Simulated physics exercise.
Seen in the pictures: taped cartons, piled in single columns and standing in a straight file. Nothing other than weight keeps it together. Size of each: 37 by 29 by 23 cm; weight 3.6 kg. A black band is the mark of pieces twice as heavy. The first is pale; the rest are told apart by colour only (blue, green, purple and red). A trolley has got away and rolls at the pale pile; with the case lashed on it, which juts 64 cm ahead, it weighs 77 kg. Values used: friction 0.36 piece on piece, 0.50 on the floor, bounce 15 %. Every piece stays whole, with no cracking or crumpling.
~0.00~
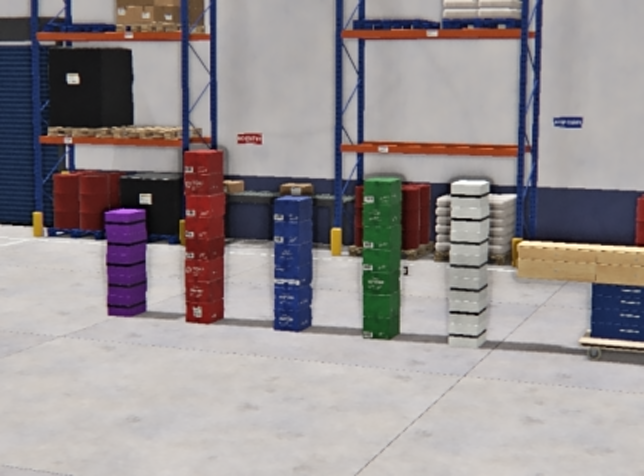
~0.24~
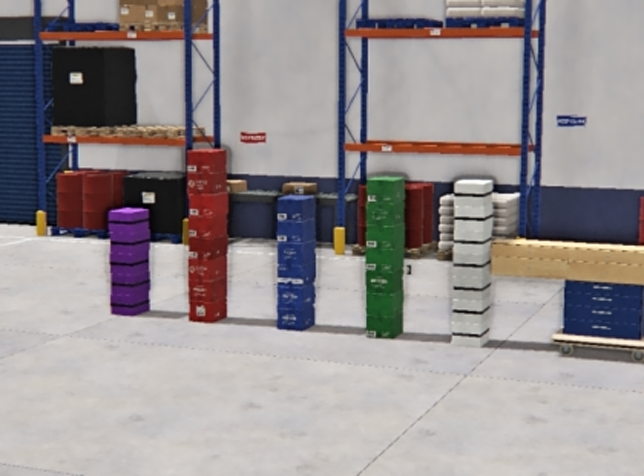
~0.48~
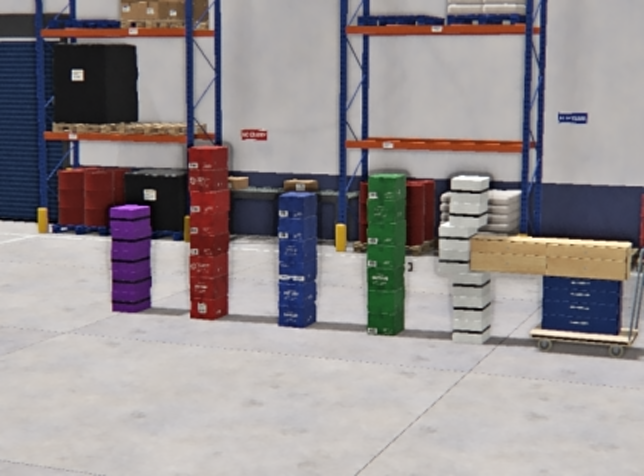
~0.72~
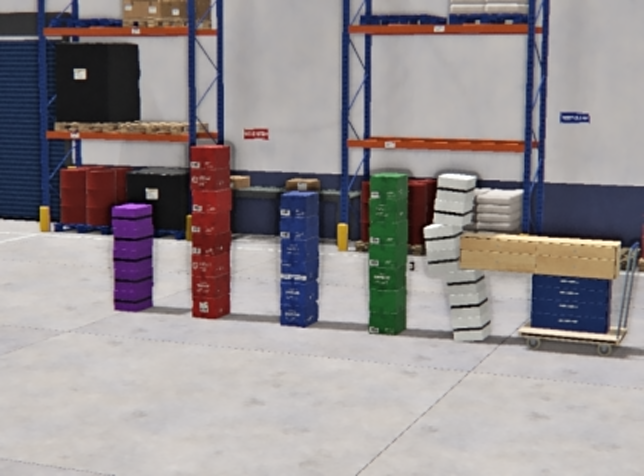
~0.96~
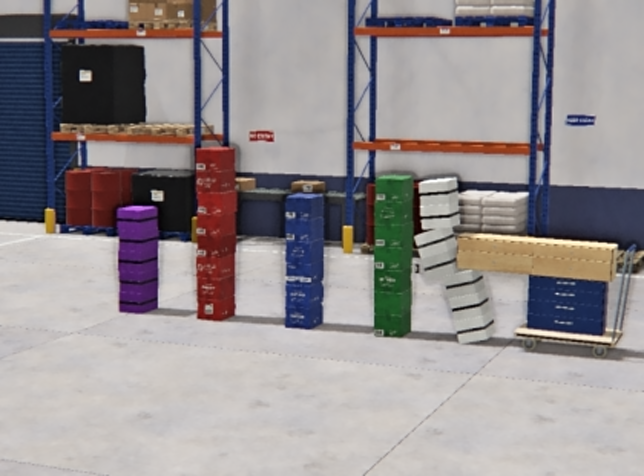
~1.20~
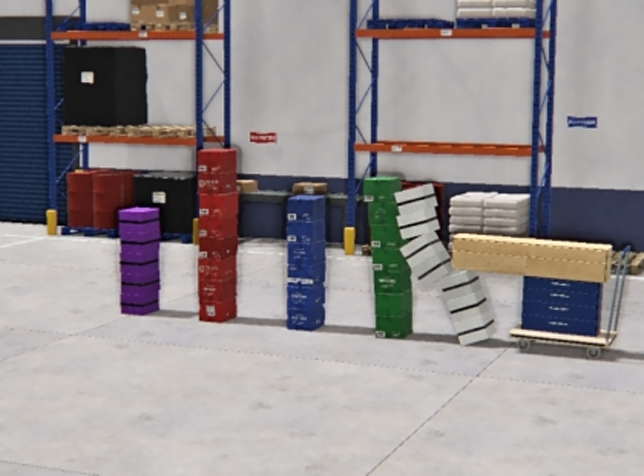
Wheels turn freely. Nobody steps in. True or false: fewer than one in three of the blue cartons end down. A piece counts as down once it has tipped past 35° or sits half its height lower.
False.
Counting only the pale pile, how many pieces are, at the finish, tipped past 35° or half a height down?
6.
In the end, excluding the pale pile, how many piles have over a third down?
4.
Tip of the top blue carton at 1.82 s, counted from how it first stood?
10°.
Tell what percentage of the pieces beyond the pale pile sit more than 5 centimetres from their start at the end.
That makes 90 percent.
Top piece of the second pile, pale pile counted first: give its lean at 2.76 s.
I'd say it's at some 50° by then.
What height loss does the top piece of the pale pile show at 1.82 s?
80 cm lower.
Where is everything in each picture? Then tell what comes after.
In the first frame (each place is the centre of the face we see best), load (523, 255) 35 cm short; top blue carton (286, 211); top green carton (377, 192); the others all in place.
The second frame shows load (496, 252) 6 cm short; top blue carton (290, 210).
The third frame shows load (475, 248) 16 cm in; top blue carton (291, 207).
The fourth frame shows load (465, 246) 28 cm in, top of the pale pile leaning 5°; top blue carton (293, 206); the others all in place.
The fifth frame shows load (462, 246) 37 cm in, top of the pale pile leaning 7°; top blue carton (298, 208); the others all in place.
The sixth frame shows load (457, 247) 45 cm in, top of the pale pile leaning 17°; top blue carton (300, 210); top green carton (376, 191) moved 15 cm; 5 have shifted.
By 1.82 s, 4 of the pale pile down; none of the 6 blue cartons down (6 of 26 in all colours); top blue carton tilted 8°; top green carton tilted 21°, 23 cm lower.
By 2.76 s, 6 of the pale pile down; 6 of the 6 blue cartons down (19 of 26 in all colours); top blue carton tilted 5°, 44 cm lower; top green carton tilted 46°, 91 cm lower.
When it is over (4.7 s), 6 of the pale pile down; 6 of the 6 blue cartons down (23 of 26 in all colours); top blue carton tilted 56°, 83 cm lower; top red carton on its side. That is 100 per cent. In pixels of the last frame, middles, top blue carton near (174, 276), top red carton near (190, 255).
